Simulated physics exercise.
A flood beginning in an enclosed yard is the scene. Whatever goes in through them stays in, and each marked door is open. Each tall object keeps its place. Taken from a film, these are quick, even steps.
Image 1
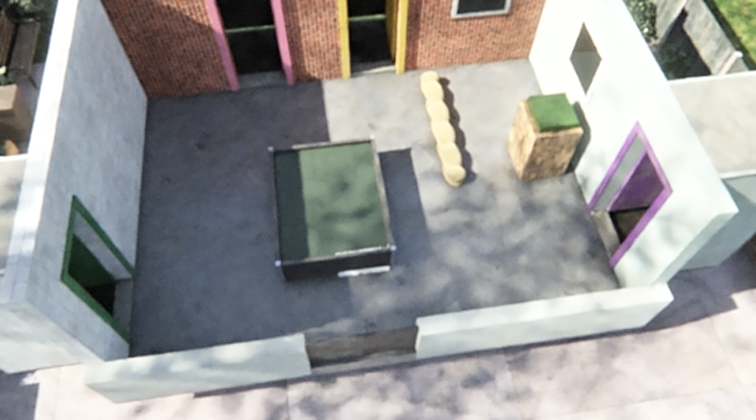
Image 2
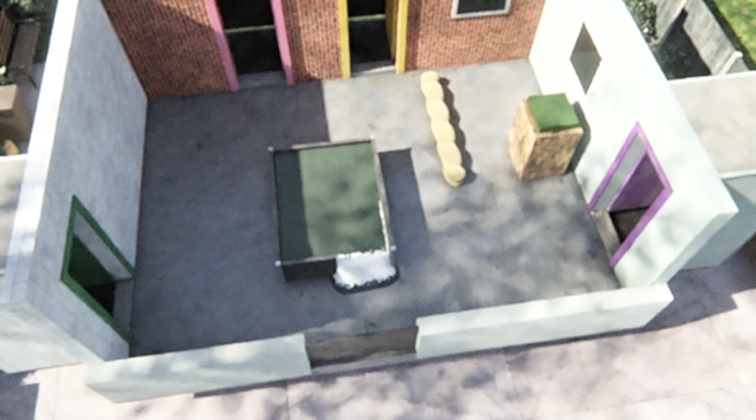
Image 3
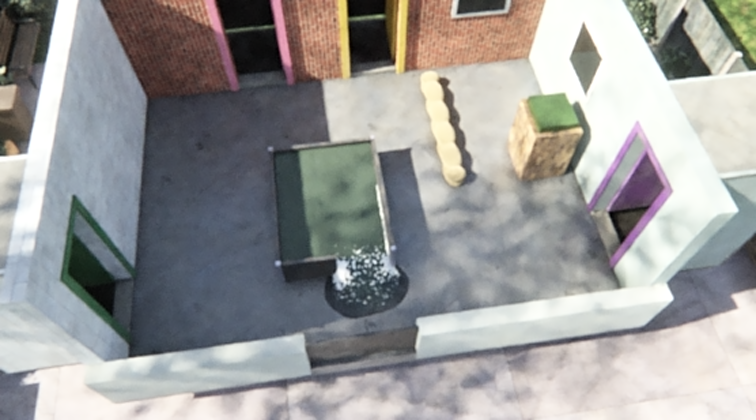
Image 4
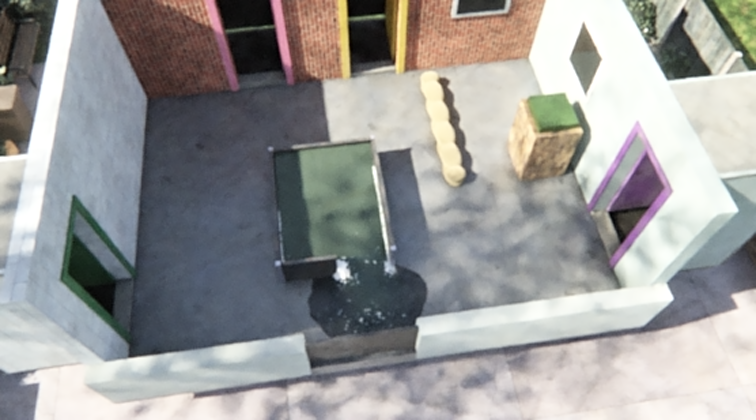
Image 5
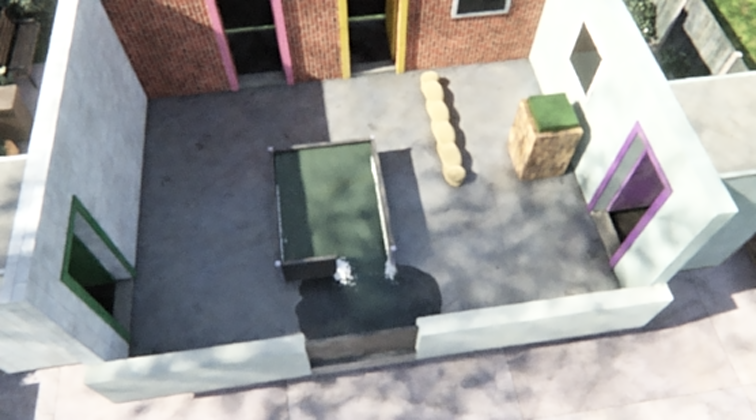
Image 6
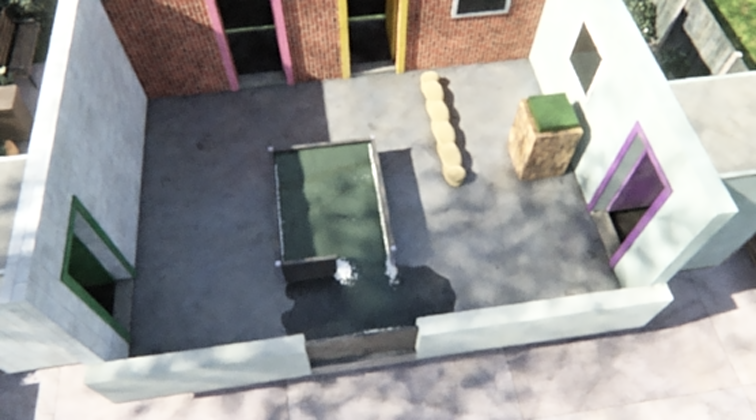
Water burst from the near side of the green-topped tank in a walled yard, foaming white at first, then spread as a dark pool across the grey floor to the low front wall.
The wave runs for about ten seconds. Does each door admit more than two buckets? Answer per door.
The green door: It does; the purple door: It does; the yellow door: It does not; the pink door: It does not.
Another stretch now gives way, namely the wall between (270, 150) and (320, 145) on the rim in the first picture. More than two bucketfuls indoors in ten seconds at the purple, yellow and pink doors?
The purple door falls short; the yellow door falls short; the pink door exceeds the mark.
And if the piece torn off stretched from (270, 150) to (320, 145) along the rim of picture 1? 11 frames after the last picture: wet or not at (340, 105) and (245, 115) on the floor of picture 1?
Order as given: Inundated, then inundated.
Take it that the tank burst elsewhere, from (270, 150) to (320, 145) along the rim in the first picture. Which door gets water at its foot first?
That's the one in pink.
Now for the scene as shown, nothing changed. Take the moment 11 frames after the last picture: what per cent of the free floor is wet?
That comes to about 25 per cent.
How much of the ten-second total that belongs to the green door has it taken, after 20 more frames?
My estimate is close to 30 per cent.
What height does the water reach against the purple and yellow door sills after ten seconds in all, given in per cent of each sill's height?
Near 130 per cent and 30 per cent, respectively.
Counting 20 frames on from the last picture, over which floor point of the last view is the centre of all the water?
Close to pixel (358, 254).
A moment on, water covers 10 % of the floor; the green door not reached, the purple door not reached, the yellow door not reached, the pink door not reached.
Next, water covers 25 % of the floor; the green door not reached, the purple door not reached, the yellow door not reached, the pink door not reached.
Then, water covers 40 % of the floor; the green door under two buckets in, the purple door under two buckets in, the yellow door not reached, the pink door not reached.
Later, water covers 60 % of the floor; the green door over two buckets in, the purple door over two buckets in, the yellow door not reached, the pink door not reached.
In the end, water covers 85 % of the floor; the green door over two buckets in, the purple door far over two buckets in, the yellow door wet at the sill, nothing in, the pink door wet at the sill, nothing in.
